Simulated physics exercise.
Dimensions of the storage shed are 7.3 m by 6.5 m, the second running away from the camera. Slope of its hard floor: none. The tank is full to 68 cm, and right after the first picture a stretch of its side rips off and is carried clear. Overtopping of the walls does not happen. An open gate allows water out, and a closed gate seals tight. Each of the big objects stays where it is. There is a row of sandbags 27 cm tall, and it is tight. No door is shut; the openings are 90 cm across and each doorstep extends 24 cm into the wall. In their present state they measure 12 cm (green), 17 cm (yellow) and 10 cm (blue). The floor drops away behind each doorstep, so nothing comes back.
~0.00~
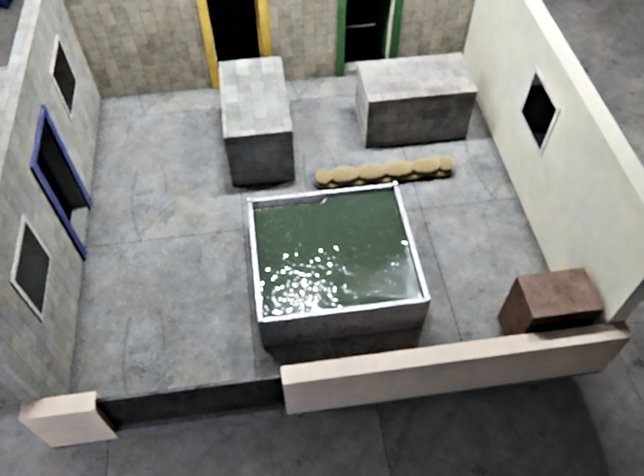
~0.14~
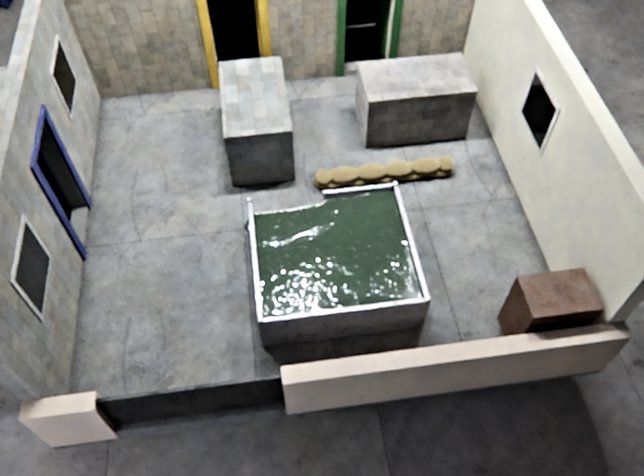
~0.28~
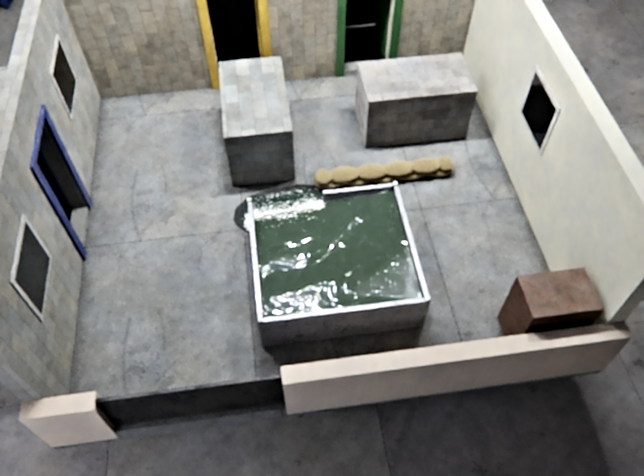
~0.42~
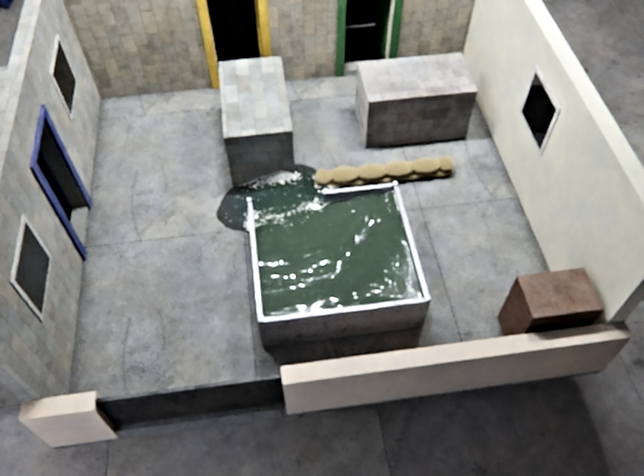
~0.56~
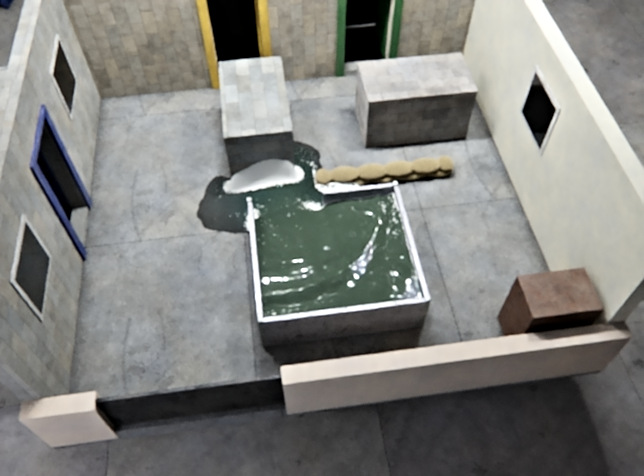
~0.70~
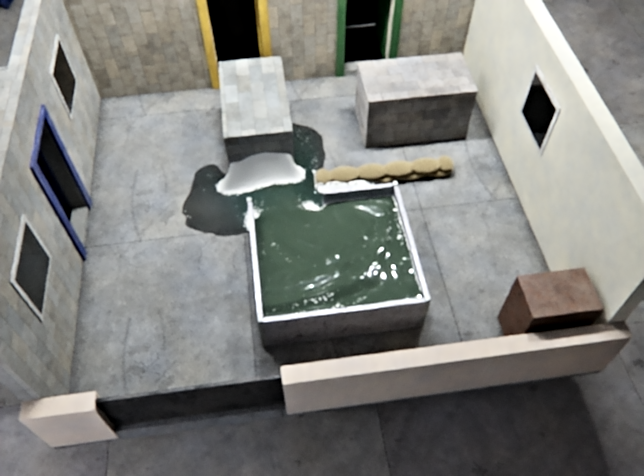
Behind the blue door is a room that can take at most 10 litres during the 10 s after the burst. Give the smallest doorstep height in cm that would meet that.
The doorstep would need to be about 20 cm high.
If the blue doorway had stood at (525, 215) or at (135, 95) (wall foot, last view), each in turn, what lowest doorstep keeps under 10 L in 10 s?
In turn: About 8.5 cm, about 16 cm.
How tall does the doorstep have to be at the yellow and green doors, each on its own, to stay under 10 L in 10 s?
Roughly 10.0 cm for the yellow door and roughly 14.5 cm for the green door.
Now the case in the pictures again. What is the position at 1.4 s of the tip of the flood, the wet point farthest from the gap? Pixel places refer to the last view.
Look about (328, 77) in the last picture.
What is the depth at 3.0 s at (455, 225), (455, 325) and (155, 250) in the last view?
Close to 2, 0 and 3 cm, one after the other.
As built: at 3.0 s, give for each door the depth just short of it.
Door depths (cm): Green = 13, yellow = 5, blue = 21.
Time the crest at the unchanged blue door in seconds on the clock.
Peak: Close to 2.8 s.
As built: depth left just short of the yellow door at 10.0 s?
The depth there is around 9.0 cm.
After 1.4 s water covers 25 % of the floor, deepest (54 cm) near (270, 193); it has not reached the blue door.
After 3.0 s water covers 60 % of the floor, deepest (33 cm) near (270, 193); 21 cm at the blue door, 79 litres in over its 10 cm doorstep.
After 10.0 s water covers 95 % of the floor, deepest (13 cm) near (67, 421); 10 cm at the blue door, 154 litres in over its 10 cm doorstep.
At the blue door as built, the water arrived by 1.6 s and peaked near 22 cm at 2.8 s.
With a doorstep of 17.5 cm, 25 litres would have come in within the 10 s; with 23.5 cm, 1 litre. So under 10 litres takes about 20 cm.
